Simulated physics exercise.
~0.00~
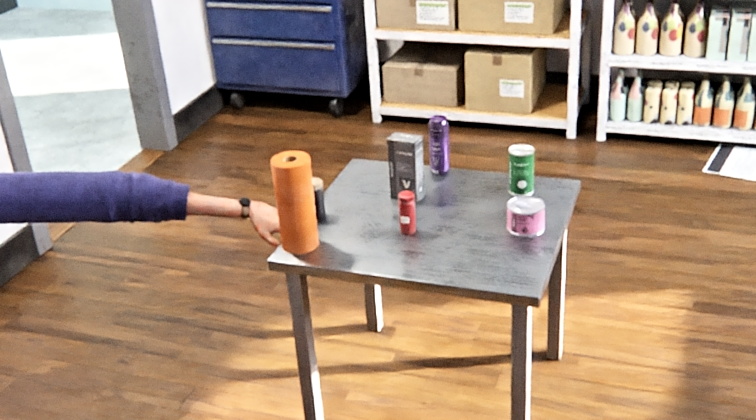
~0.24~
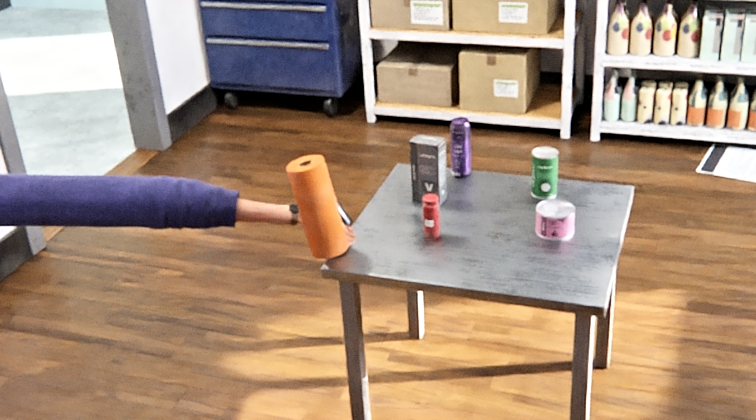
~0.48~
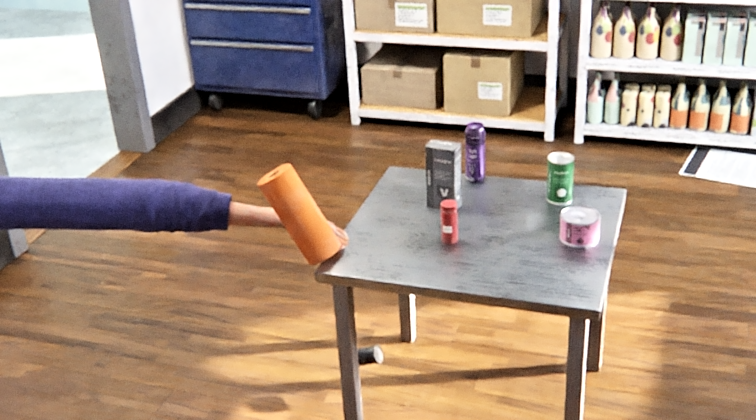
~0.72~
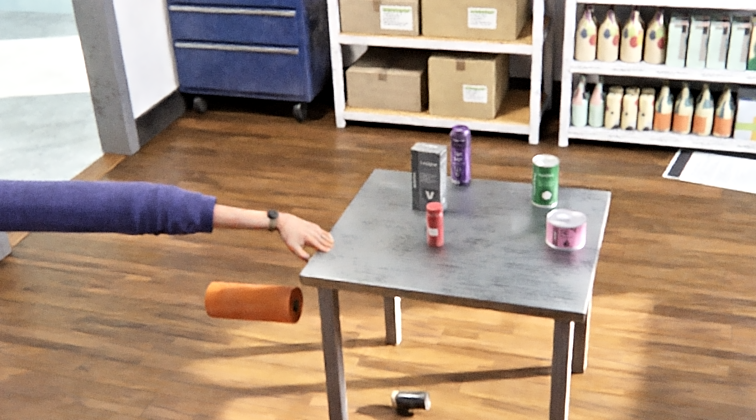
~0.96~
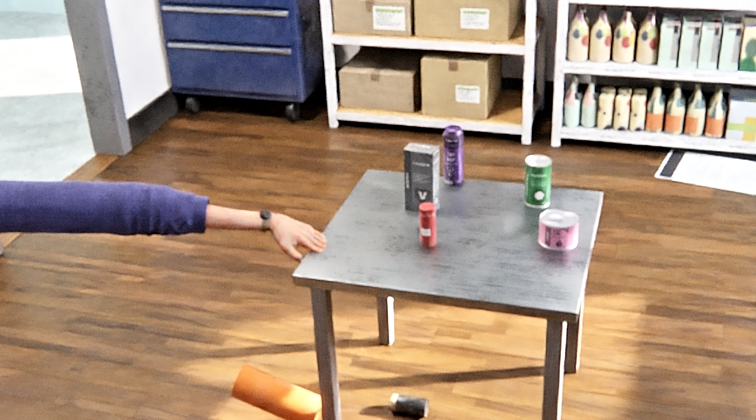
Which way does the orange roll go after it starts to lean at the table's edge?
The orange roll moves down, dropping off the left edge of the table toward the floor.
